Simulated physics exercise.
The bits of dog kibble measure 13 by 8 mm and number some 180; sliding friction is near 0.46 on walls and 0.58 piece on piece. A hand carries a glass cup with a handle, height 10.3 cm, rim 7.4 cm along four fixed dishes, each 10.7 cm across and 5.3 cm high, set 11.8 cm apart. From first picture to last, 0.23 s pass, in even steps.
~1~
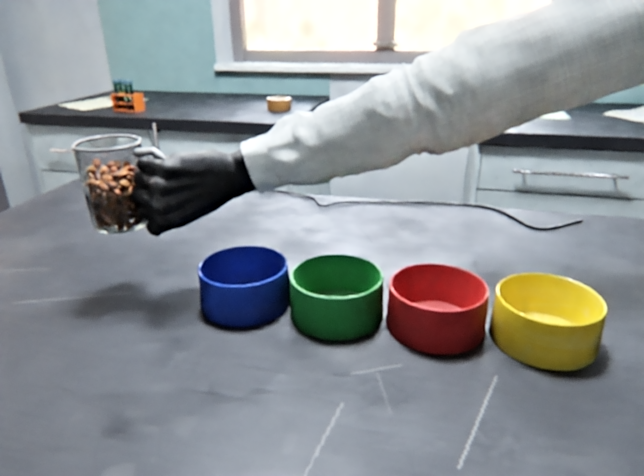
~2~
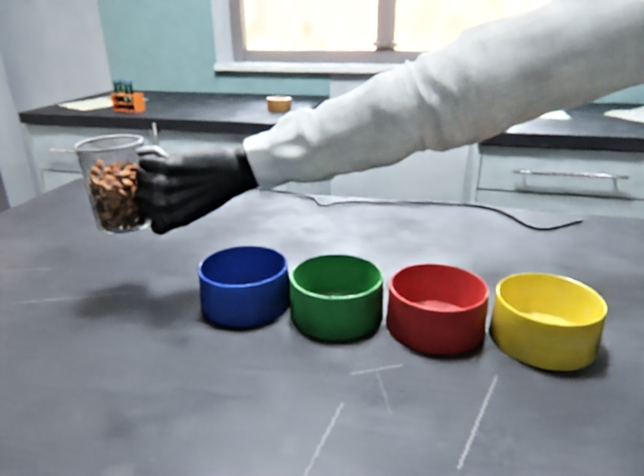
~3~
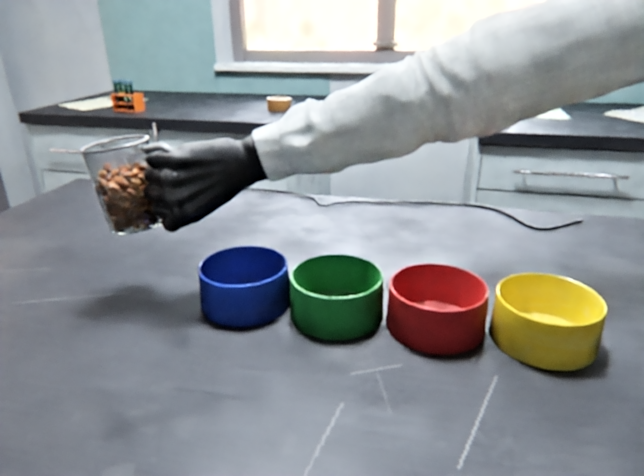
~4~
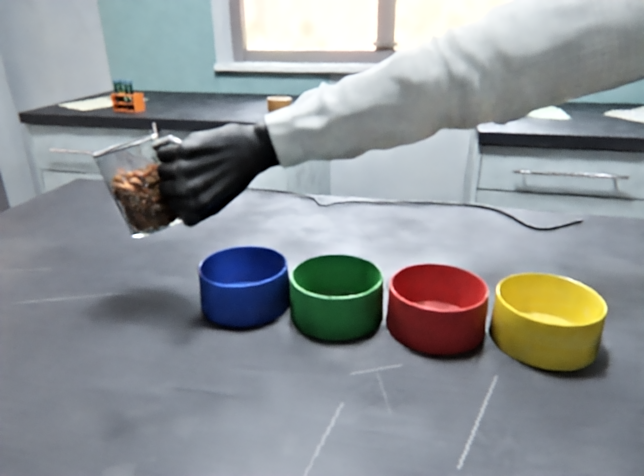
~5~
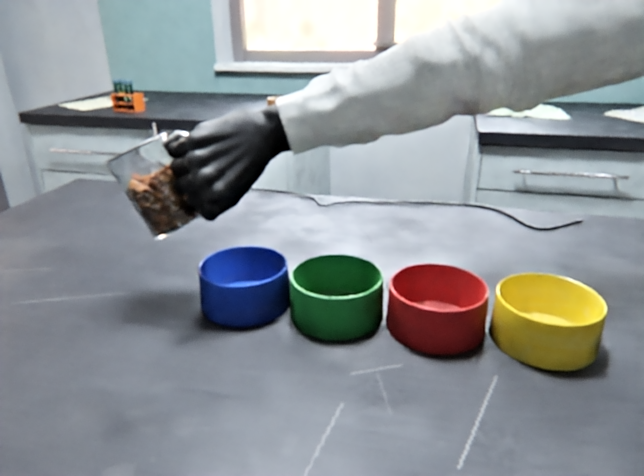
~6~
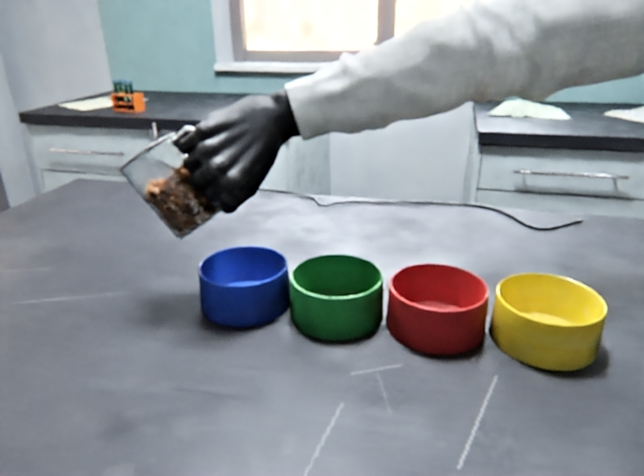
A black-gloved hand moving a clear cup of brown pieces rightward and tilting it leftward behind four coloured bowls on a table.
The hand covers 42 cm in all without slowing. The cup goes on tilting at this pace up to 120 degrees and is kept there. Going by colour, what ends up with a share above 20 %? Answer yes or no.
Red yes, blue no, green yes, yellow no, counter no.
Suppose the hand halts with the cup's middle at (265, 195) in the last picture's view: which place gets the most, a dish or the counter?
Most goes to: Blue.
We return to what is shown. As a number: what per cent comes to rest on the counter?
Roughly 5 per cent.
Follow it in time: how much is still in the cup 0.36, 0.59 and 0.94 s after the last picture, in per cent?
In turn: 100, 60, 20.
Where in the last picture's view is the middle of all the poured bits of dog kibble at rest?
At about (400, 312).
Then, 0.36 s after the last picture, tilt 105 degrees; cup holds 100 %.
Then, 0.59 s after the last picture, tilt 120 degrees; cup holds 60 %, green 35 %.
Then, 0.94 s after the last picture, tilt 120 degrees; cup holds 20 %, red 30 %, green 45 %.
In the end, red 50 %, blue 0 %, green 45 %, yellow 0 %, counter 5 %.
